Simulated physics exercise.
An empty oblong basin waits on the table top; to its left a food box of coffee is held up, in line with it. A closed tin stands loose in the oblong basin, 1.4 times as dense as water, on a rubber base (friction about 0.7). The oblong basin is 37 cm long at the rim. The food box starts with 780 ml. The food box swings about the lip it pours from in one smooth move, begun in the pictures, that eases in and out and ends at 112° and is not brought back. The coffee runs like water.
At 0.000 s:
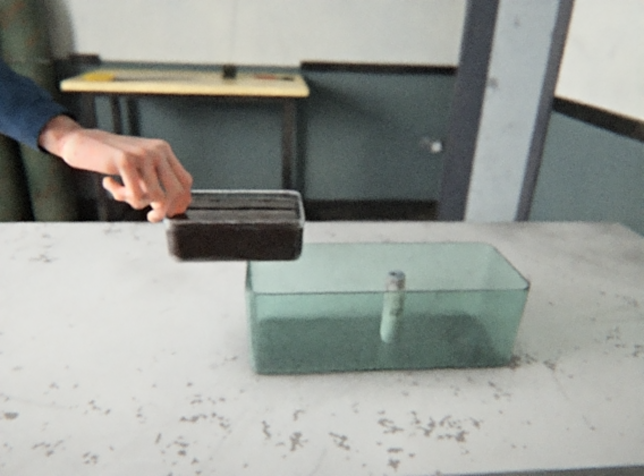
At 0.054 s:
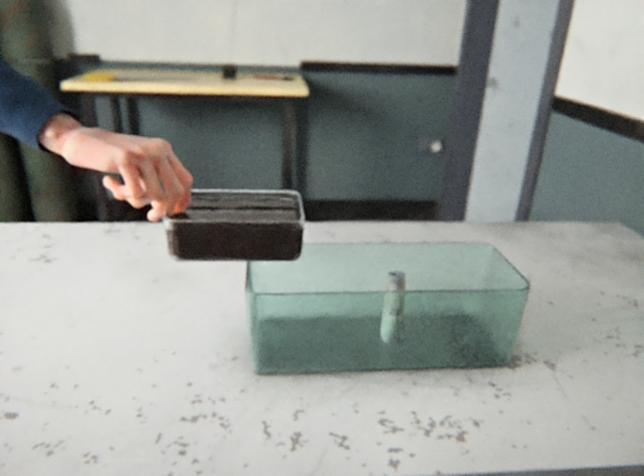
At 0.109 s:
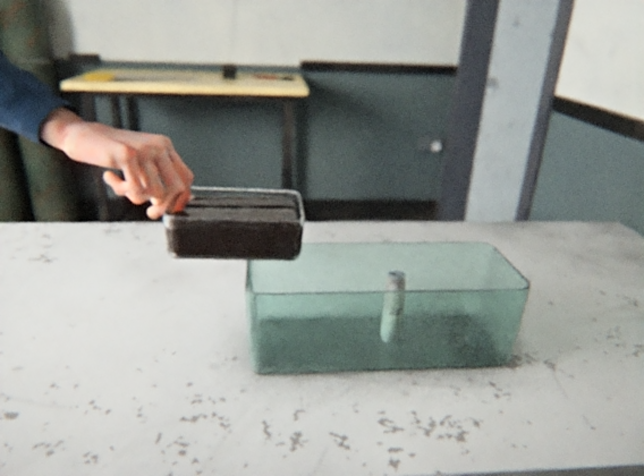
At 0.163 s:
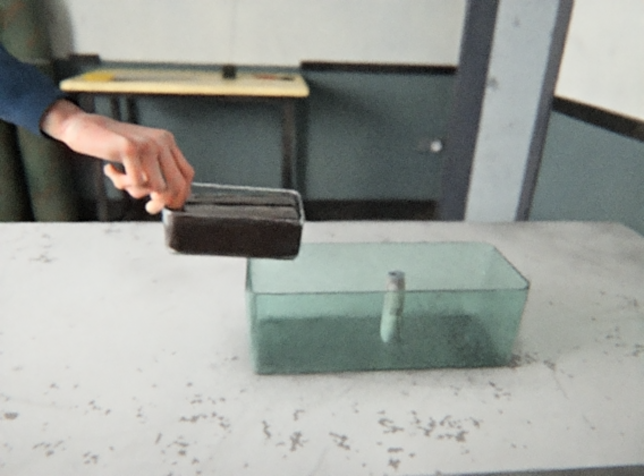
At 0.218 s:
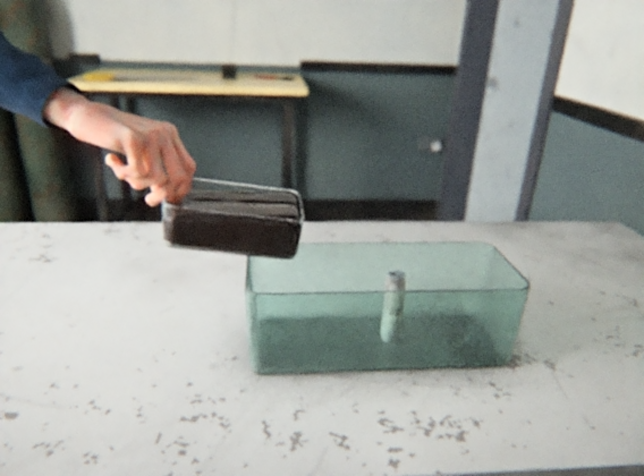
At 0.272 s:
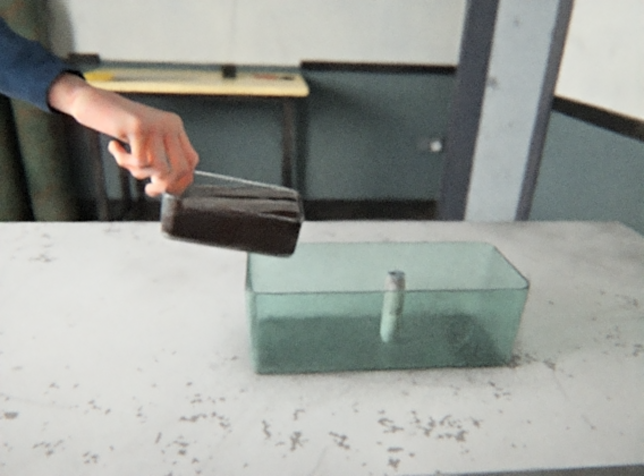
A hand holds a dark box beside an oblong basin and slowly tilts it rightward.
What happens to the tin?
The tin remains upright.
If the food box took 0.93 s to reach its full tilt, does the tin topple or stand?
The tin topples.
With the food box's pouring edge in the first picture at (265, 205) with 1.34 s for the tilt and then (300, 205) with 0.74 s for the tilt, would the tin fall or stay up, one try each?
First it stays up; then it goes over.
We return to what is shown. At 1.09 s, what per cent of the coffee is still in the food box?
About 3 per cent.
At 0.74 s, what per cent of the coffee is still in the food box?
Near 28 in a hundred.
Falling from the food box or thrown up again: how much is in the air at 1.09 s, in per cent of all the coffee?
Some 5 per cent.
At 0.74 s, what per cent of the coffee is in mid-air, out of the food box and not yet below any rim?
Some 44 per cent.
By 0.74 s the tilt is 65° and 27 per cent is still to pour; the tin stands where it began.
By 1.09 s the tilt is 102° and 3 per cent is still to pour; the tin stands where it began.
By 1.45 s the tilt is 112° and 0 per cent is still to pour; the tin stands where it began.
By 1.84 s the tilt is 112° and 0 per cent is still to pour; the tin stands where it began.
At rest the tin stands where it began.
